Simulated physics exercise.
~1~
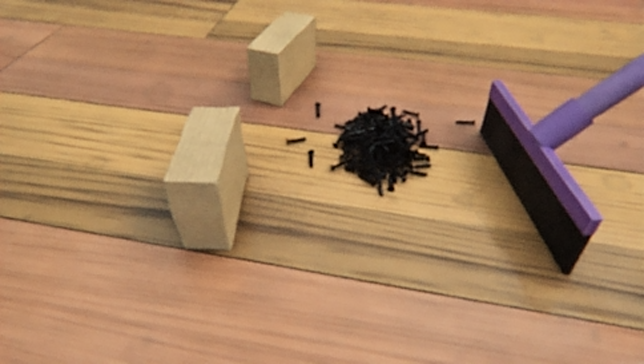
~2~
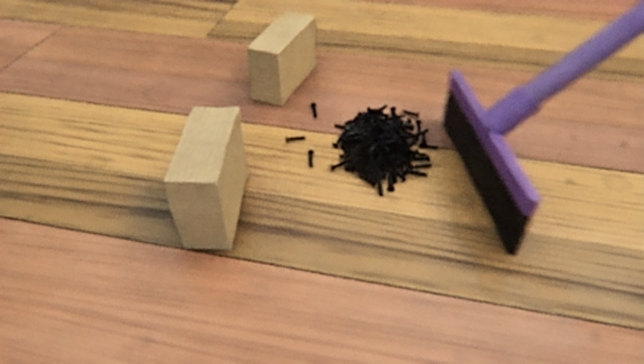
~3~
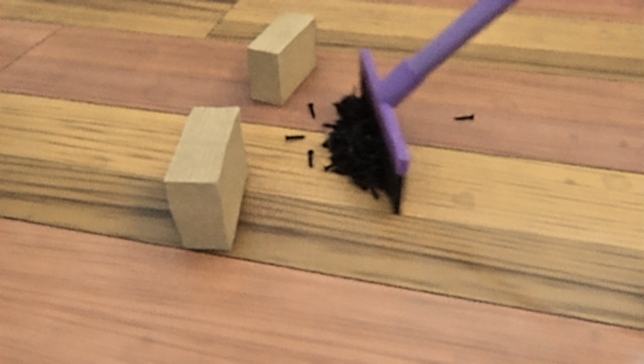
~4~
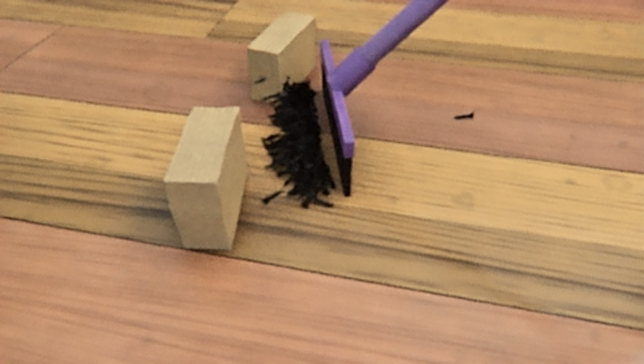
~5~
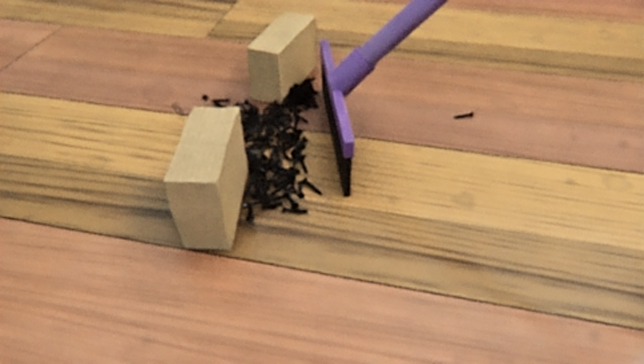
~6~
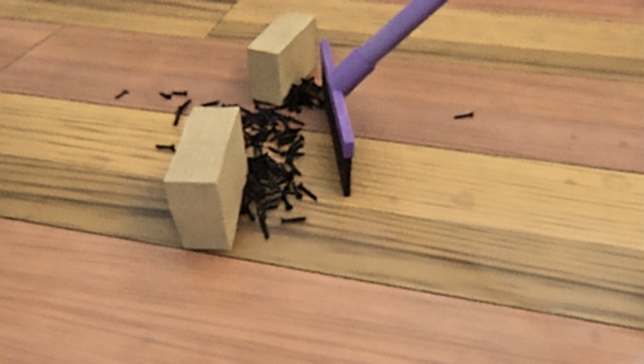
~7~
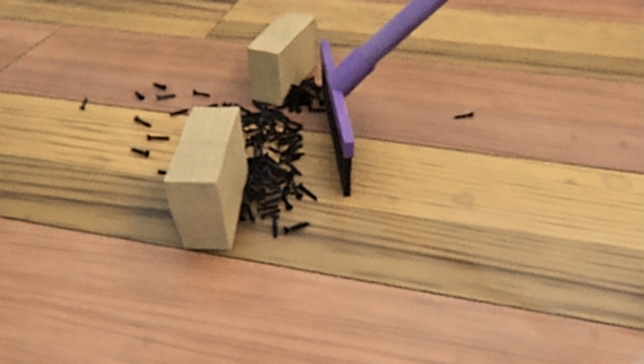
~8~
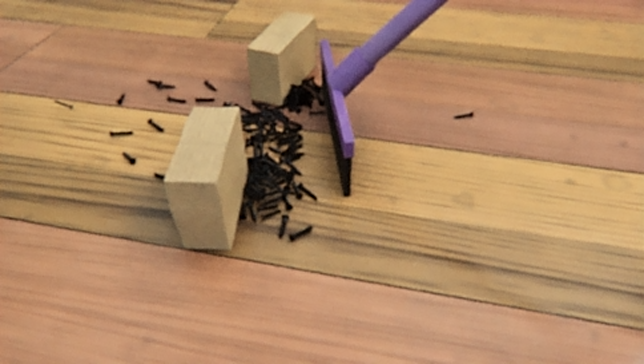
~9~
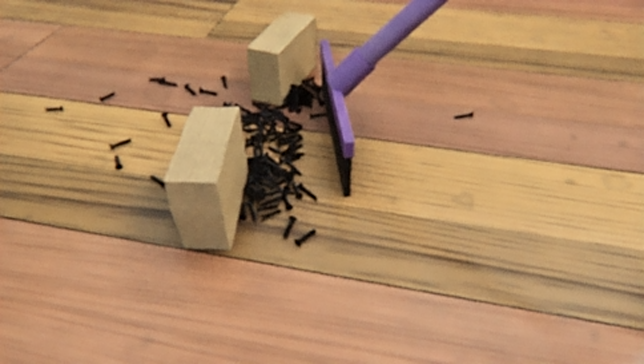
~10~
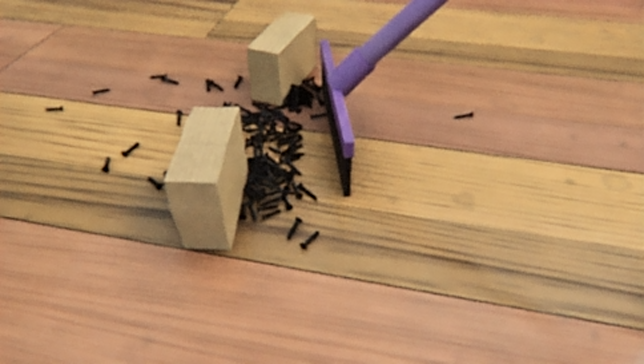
A purple squeegee pushes black screws left against two blocks, and some scatter through the gap.
